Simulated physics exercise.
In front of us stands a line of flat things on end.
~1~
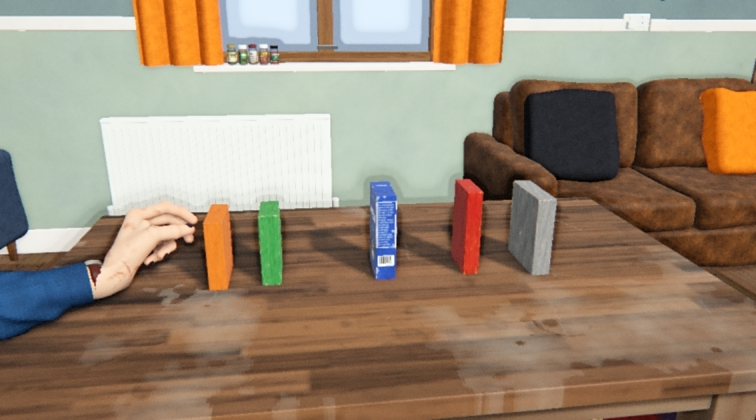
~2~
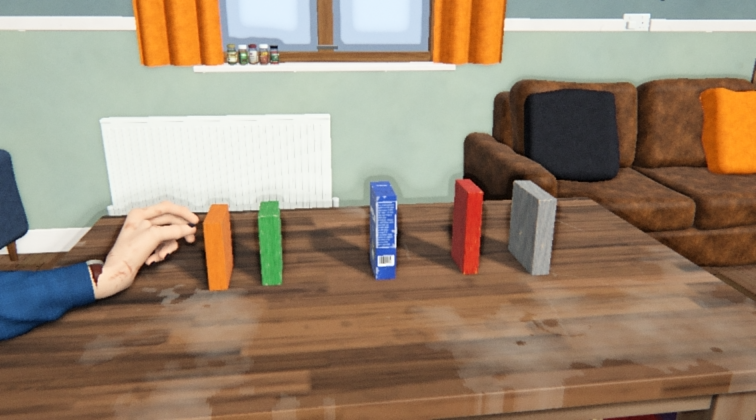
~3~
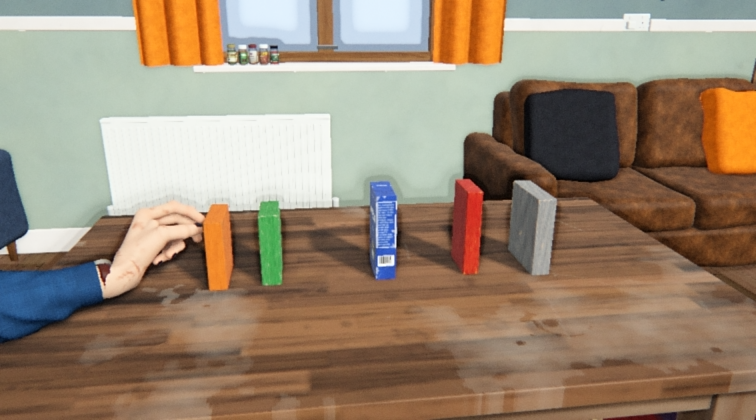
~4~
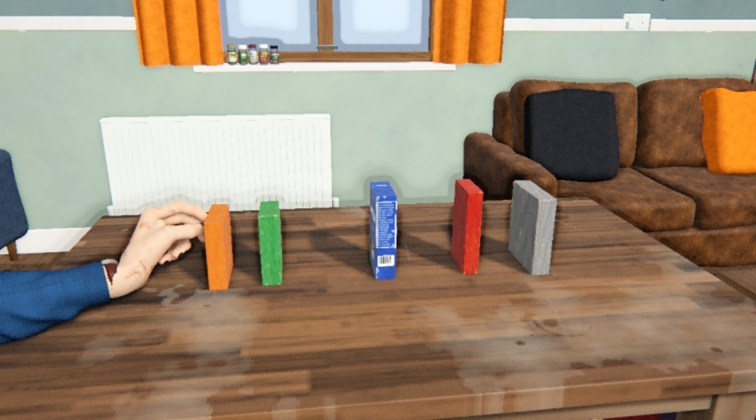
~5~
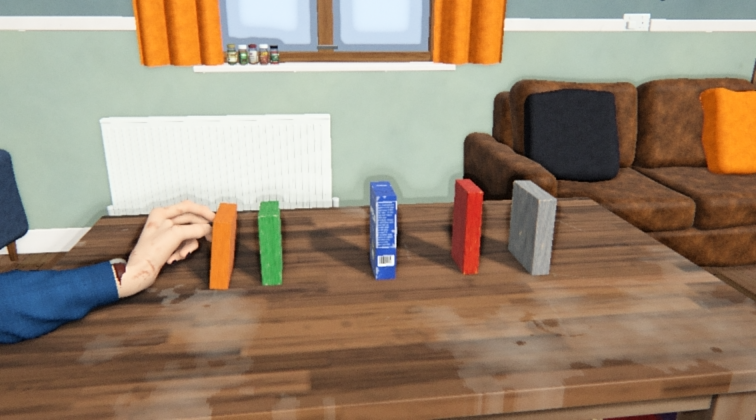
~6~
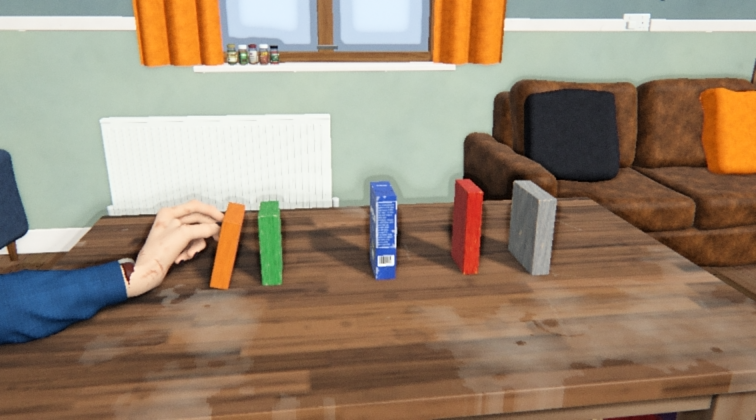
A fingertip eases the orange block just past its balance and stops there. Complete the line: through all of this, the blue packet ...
It holds its ground.
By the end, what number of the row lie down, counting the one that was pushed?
That adds up to 2 in total.
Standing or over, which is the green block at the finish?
Well, the green block tumbles.
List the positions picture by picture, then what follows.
Blue packet (383, 230); red board (466, 226), in the first picture.
Red board (466, 226); green block (271, 242), in the second picture.
Red board (466, 226); green block (271, 242), in the third picture.
Red board (466, 226); green block (271, 242), in the fourth picture.
Orange block 7° over; red board (466, 226); green block (271, 242), in the fifth picture.
Orange block 15° over; blue packet (383, 230); red board (466, 226), in the sixth picture.
Then, 0.40 s after the last picture, orange block 33° over; green block tipped 6° from how it was.
Then, 0.80 s after the last picture, orange block 64° over; green block tipped 57° from how it was.
Then, 0.90 s after the last picture, orange block 69° over; green block on its side.
At rest, tipped over on the table, green block; the other 2 in place. Seen from the same camera at the end, blue packet near (383, 230).
